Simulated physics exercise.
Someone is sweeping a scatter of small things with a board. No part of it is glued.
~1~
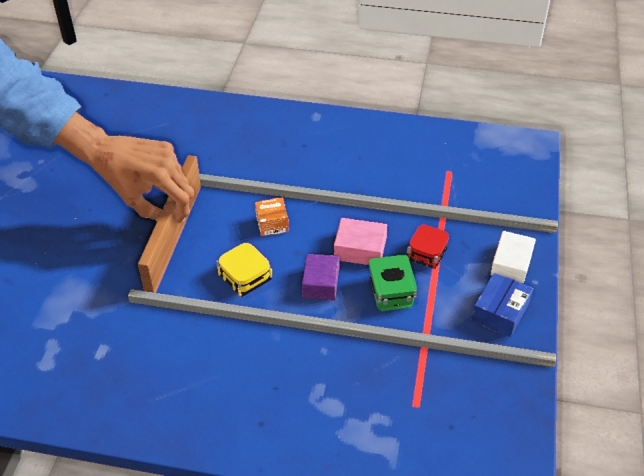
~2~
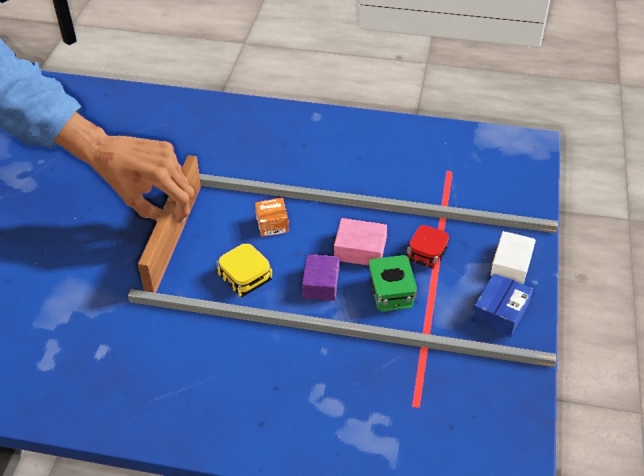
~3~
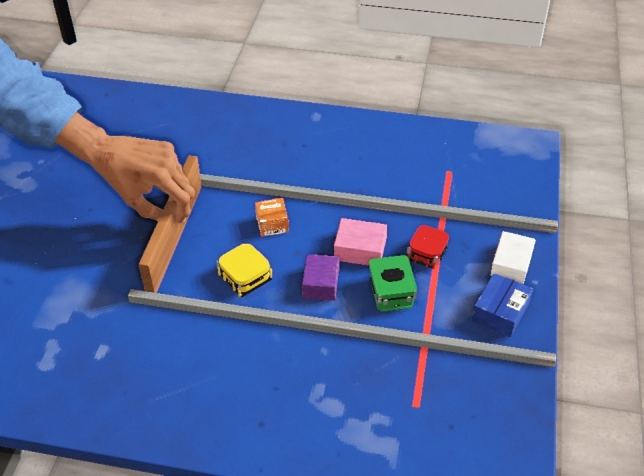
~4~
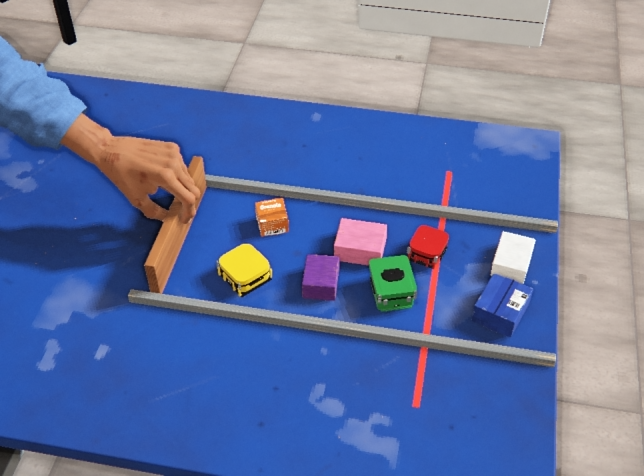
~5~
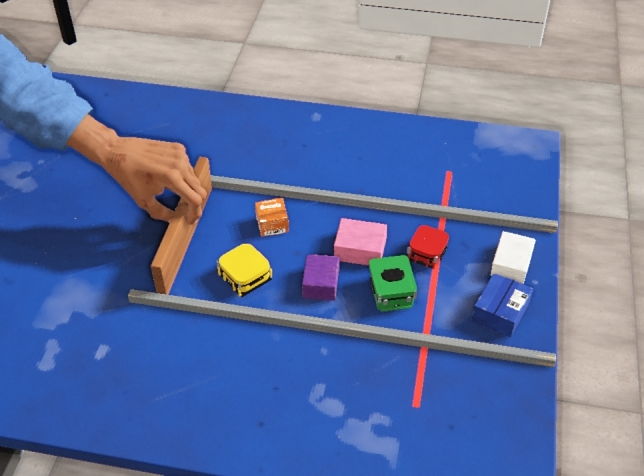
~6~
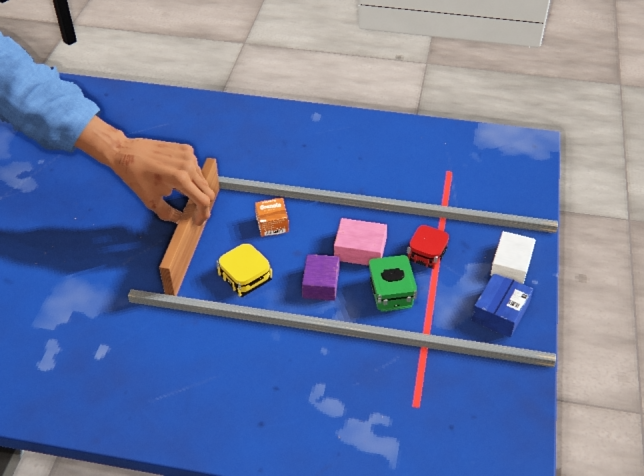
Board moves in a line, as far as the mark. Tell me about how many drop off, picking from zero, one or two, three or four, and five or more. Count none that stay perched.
The answer is one or two.
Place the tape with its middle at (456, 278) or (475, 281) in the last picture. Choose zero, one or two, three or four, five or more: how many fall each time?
Just one or two; three to four.
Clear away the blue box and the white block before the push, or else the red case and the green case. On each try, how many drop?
The answer is 0 and then 0.
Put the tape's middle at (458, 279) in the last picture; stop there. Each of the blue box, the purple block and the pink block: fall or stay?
Result - the blue box is gone, the purple block is safe, the pink block is safe.
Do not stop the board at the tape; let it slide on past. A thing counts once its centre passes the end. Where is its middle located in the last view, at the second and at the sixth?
First around (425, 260), then around (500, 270).
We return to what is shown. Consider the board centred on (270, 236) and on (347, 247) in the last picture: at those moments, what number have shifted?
Tally: First 3; then 6.
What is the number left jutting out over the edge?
Overhanging: 0.
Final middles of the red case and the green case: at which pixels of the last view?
The first sits around (532, 262), while the other sits around (529, 306).
Early on, none off yet; white block at rest near (513, 257); blue box at rest near (502, 305); red case at rest near (428, 247).
Finally, the number that fall off is one or two; lost, blue box and white block.
